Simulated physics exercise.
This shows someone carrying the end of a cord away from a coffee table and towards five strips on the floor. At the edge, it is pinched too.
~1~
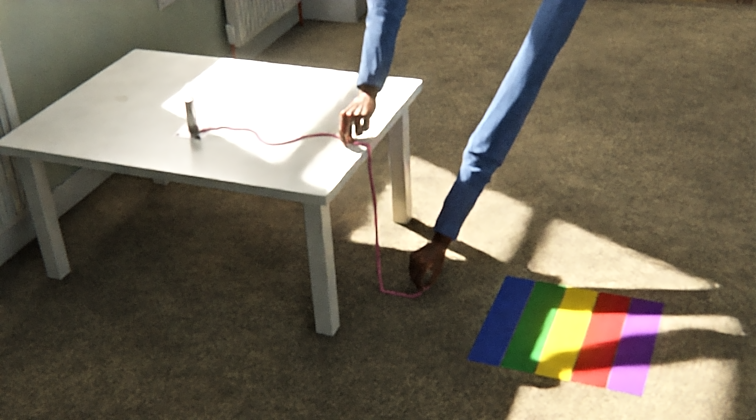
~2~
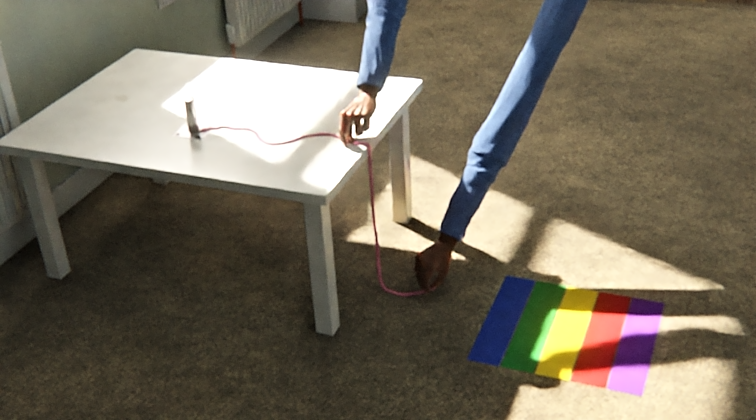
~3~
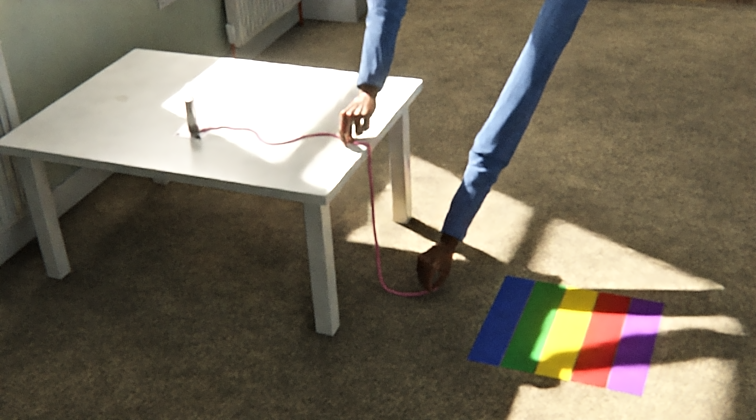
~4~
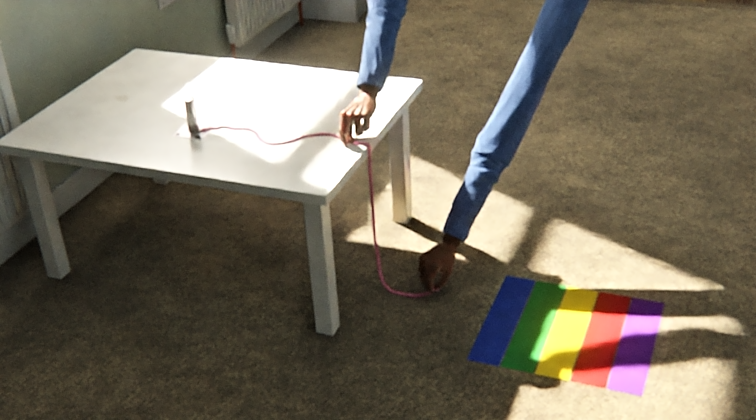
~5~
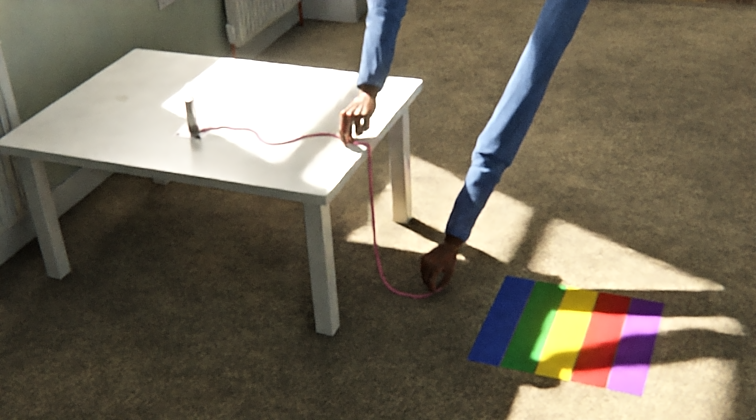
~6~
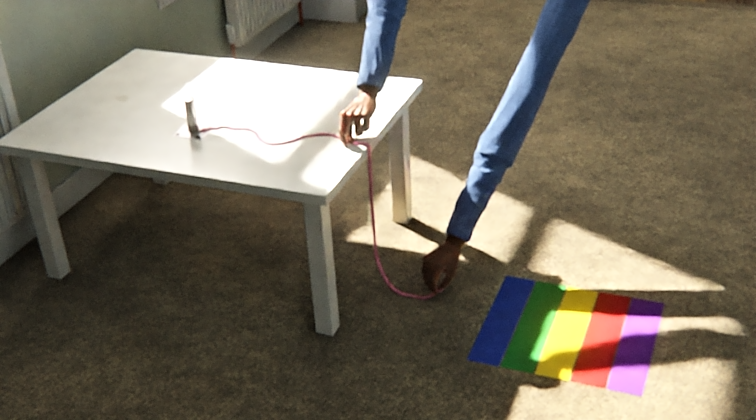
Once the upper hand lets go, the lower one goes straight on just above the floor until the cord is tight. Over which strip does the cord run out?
Over the yellow strip.
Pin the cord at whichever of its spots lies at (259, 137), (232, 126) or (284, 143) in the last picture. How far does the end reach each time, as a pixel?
About (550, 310), (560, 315) and (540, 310).
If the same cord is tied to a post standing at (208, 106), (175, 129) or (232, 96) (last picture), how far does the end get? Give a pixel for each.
In order, near (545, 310), (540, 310) and (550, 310).
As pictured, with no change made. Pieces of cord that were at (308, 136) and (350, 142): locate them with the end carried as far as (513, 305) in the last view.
To (333, 143) and (372, 163).
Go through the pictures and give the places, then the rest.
The first frame shows end (424, 288); blue (490, 347); green (524, 353); yellow (558, 360); red (593, 367); purple (629, 374).
The second frame shows end (430, 289); cord through (229, 127) (270, 144) (335, 136) (370, 172) (375, 227) (381, 282).
The third frame shows end (432, 289).
The fourth frame shows end (434, 290); cord through (229, 127) (270, 144) (335, 136) (370, 172) (374, 227) (383, 283).
The fifth frame shows end (436, 290).
The sixth frame shows end (437, 291); cord through (229, 127) (270, 144) (335, 136) (370, 172) (374, 227) (388, 283).
Soon after, end near (513, 305); over blue.
Then, end near (549, 311); over green.
At full stretch, end near (571, 315); over yellow. It gets as far as the yellow strip.
